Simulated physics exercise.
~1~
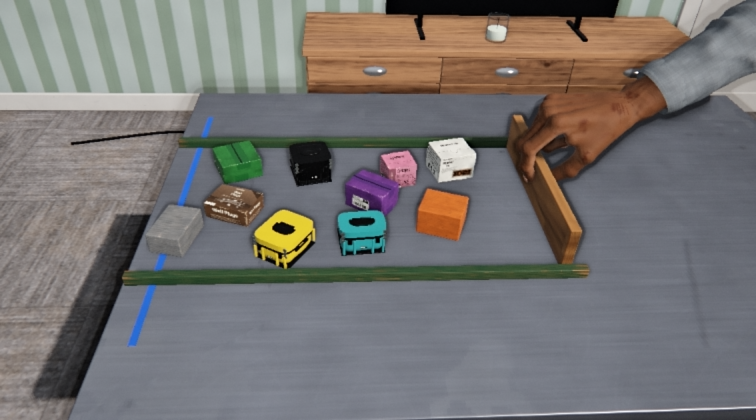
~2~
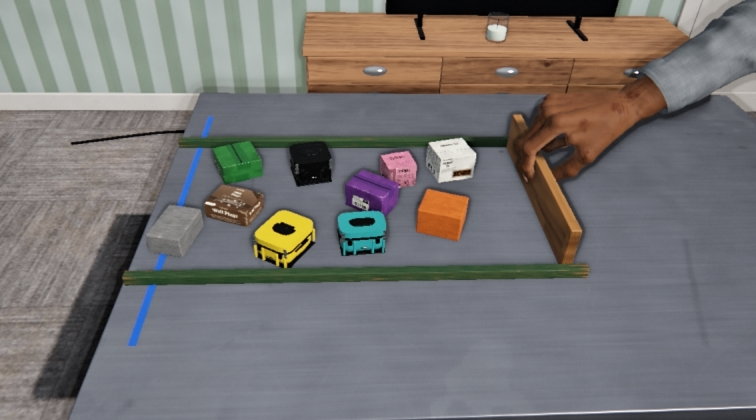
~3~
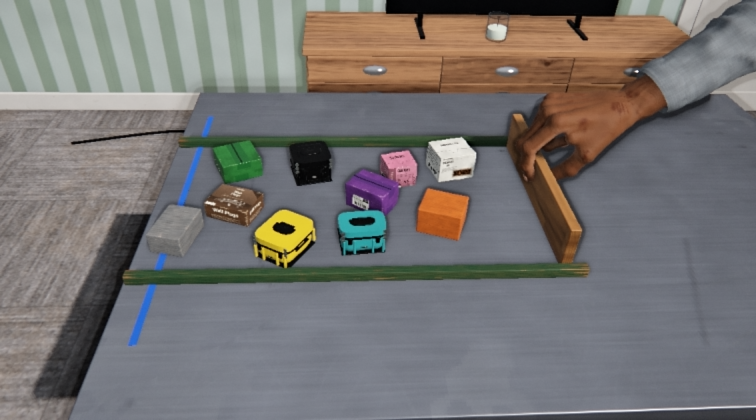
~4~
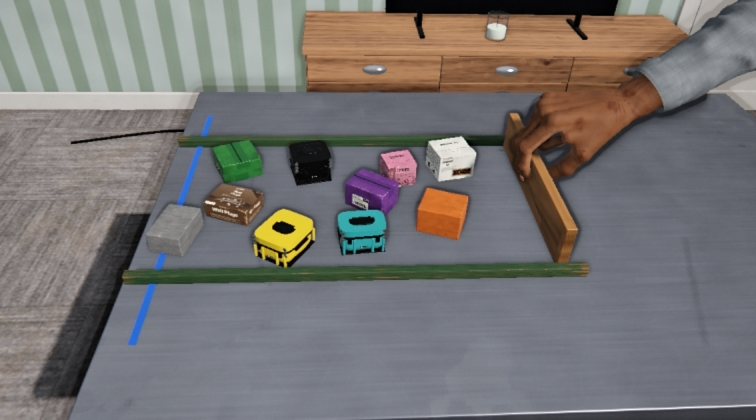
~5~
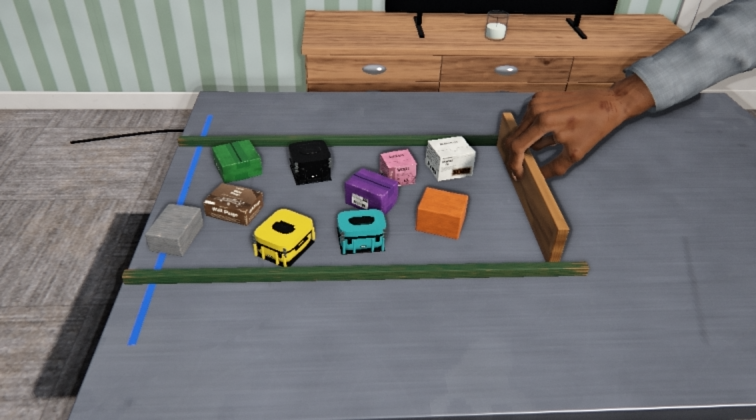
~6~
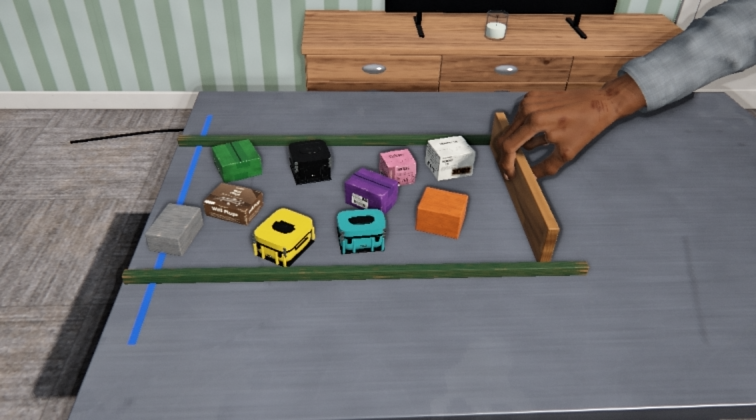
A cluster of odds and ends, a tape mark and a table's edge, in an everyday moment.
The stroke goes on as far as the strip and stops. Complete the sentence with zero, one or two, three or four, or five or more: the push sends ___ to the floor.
The push sends five or more to the floor.
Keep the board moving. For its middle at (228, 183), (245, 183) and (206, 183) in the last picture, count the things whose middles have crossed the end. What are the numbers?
Per position: 3 / 3 / 6.
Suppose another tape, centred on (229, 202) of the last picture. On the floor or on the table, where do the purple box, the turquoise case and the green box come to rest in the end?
First the purple box, which stays on top, then the turquoise case, which stays on top, and the green box, which leaves the top.
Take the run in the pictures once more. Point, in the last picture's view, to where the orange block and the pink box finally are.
Orange block at (145, 221), pink box at (173, 168).
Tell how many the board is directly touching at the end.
Contact count: 4.
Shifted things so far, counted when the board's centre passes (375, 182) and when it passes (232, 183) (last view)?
Counts: 6, 10.
Soon after, none off yet; grey block at rest near (175, 229); green box at rest near (237, 160); brown box at rest near (234, 204).
After that, none off yet; grey block displaced about its own width near (143, 225); green box displaced about its own width near (194, 161); brown box moving near (224, 203).
In the end, the number that fall off is five or more; gone, turquoise case, black case, yellow case, brown box, green box and grey block.
